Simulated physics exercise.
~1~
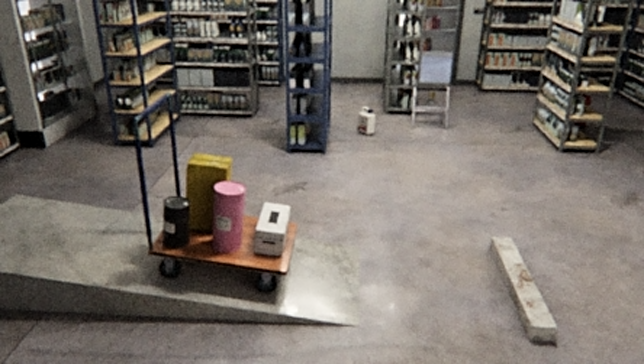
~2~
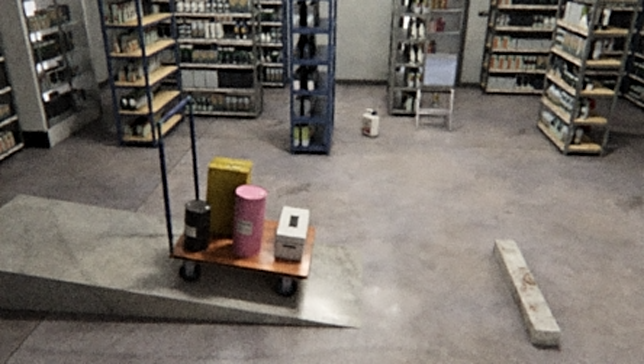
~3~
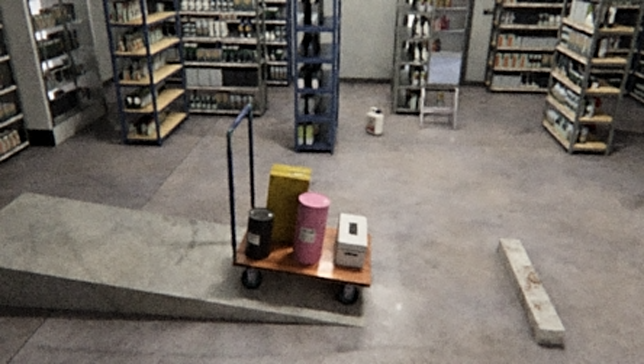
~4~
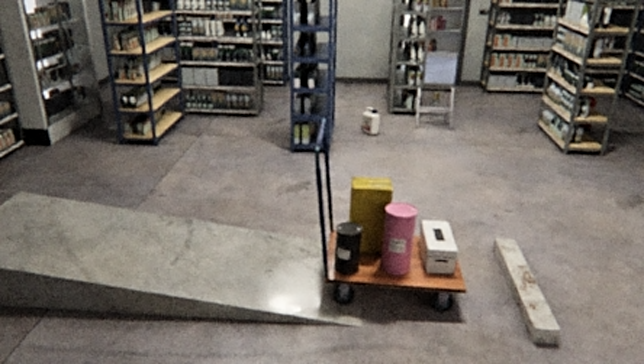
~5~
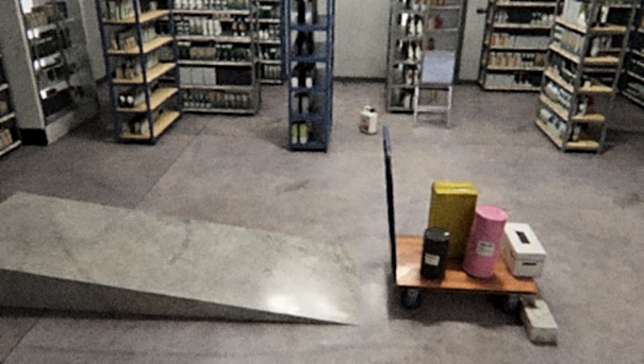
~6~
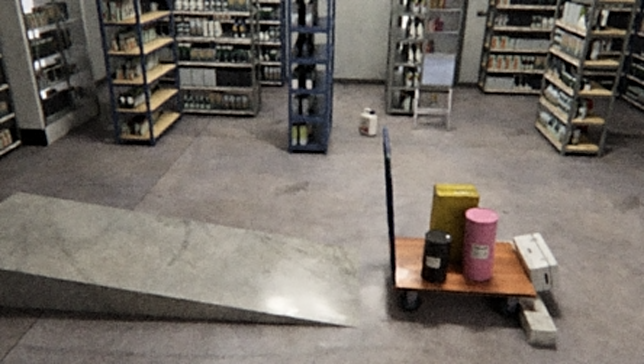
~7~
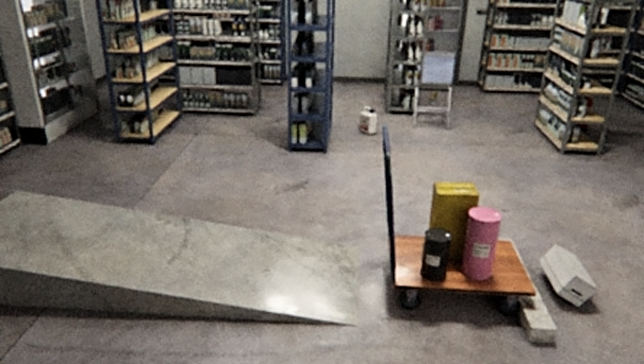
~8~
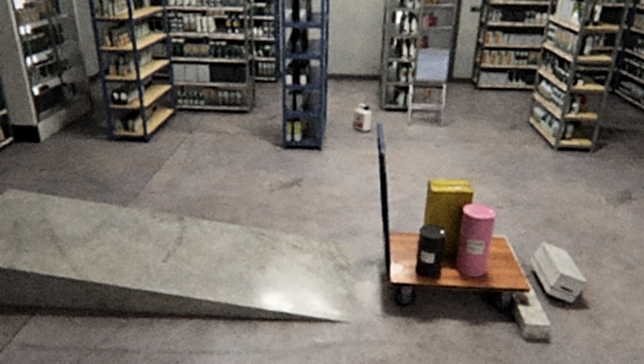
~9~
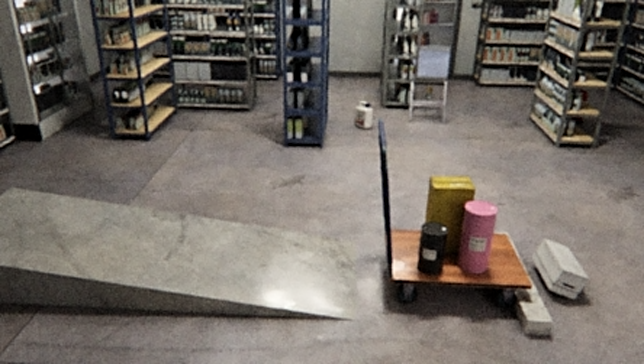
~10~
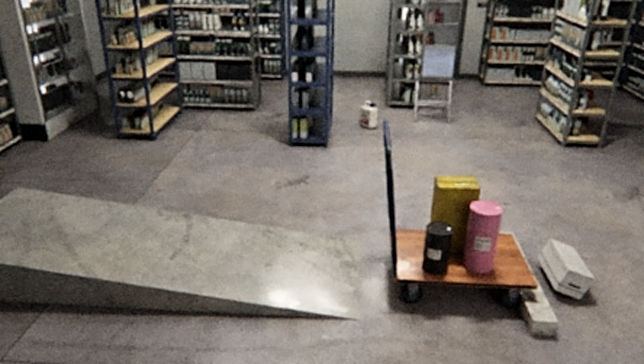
A loaded trolley rolls right down a ramp, hits a kerb, and its white box tumbles off.
